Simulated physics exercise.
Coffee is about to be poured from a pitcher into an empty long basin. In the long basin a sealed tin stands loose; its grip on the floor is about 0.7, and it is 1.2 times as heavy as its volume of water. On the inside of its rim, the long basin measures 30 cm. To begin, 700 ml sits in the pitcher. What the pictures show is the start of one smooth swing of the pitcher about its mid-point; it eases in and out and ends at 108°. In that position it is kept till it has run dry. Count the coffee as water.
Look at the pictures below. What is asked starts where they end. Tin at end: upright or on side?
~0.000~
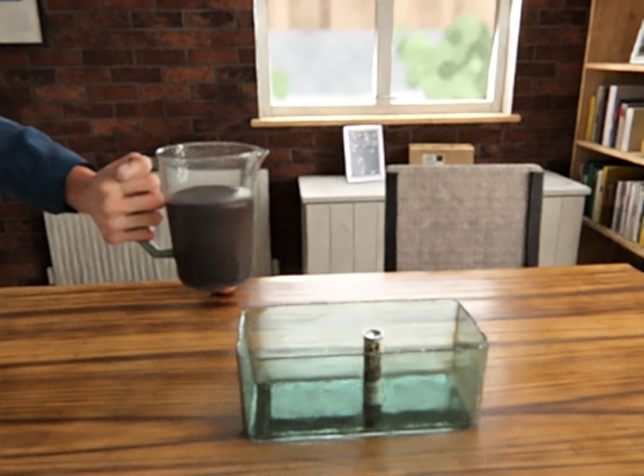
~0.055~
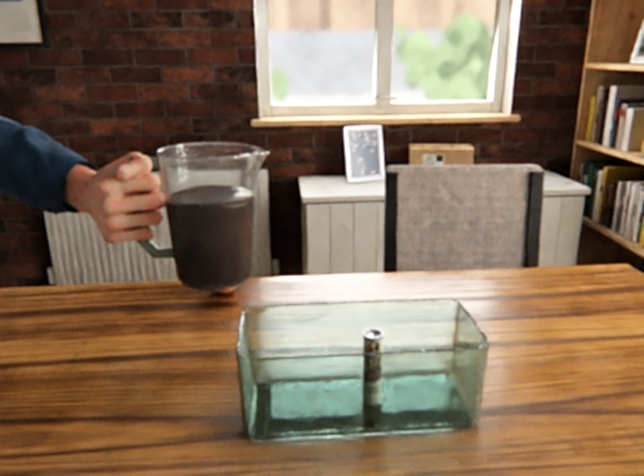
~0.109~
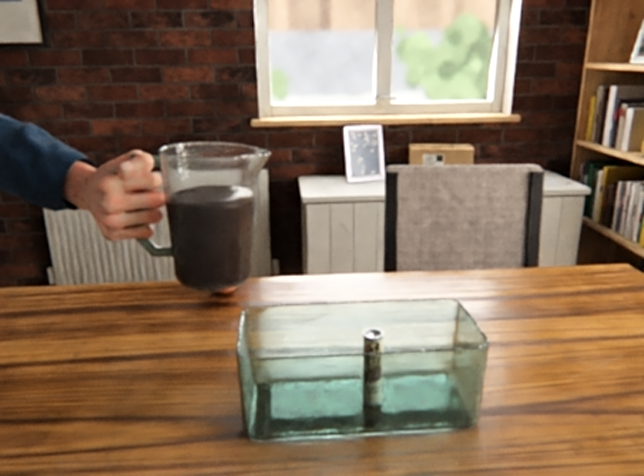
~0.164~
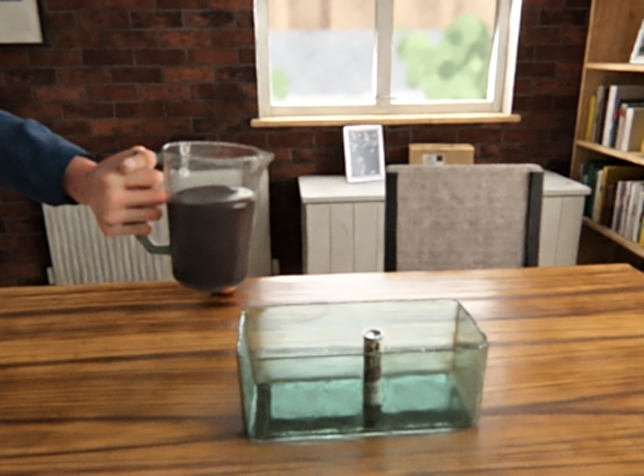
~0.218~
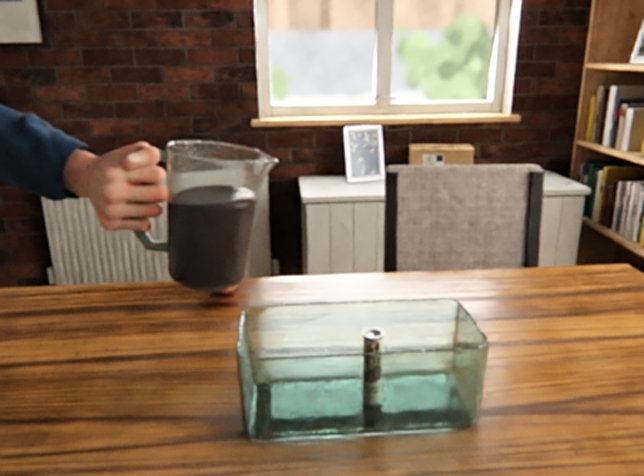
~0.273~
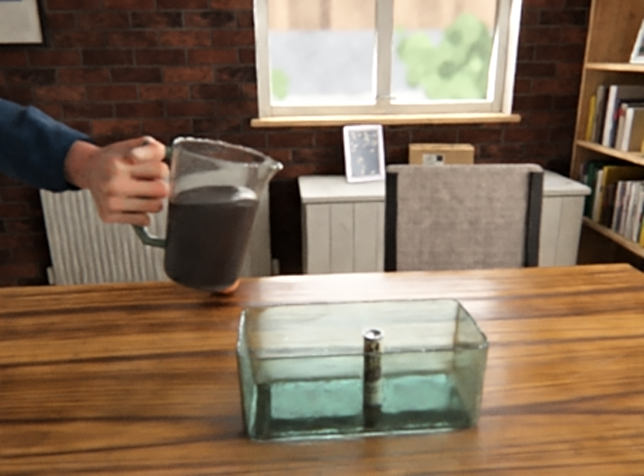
I reckon it can hold on.
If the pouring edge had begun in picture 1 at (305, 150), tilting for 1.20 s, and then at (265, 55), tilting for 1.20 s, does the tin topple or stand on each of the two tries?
The tin overturns the first time and overturns the second time.
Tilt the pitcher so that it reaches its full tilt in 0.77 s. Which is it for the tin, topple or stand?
Then it stays up.
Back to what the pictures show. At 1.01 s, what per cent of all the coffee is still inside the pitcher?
About 40 per cent.
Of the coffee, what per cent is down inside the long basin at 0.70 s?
I'd put it near 0 percent.
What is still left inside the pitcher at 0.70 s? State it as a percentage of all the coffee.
Around 94 percent.
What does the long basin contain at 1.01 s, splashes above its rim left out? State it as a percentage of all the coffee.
About 38 per cent.
After 0.70 s the tilt is 68° and 95 per cent is still to pour; the tin stands where it began.
After 1.01 s the tilt is 102° and 40 per cent is still to pour; the tin stands 1 cm from where it began.
After 1.34 s the tilt is 108° and 2 per cent is still to pour; the tin stands 1 cm from where it began.
After 1.70 s the tilt is 108° and 0 per cent is still to pour; the tin stands 1 cm from where it began.
In the end the tin stands 1 cm from where it began.
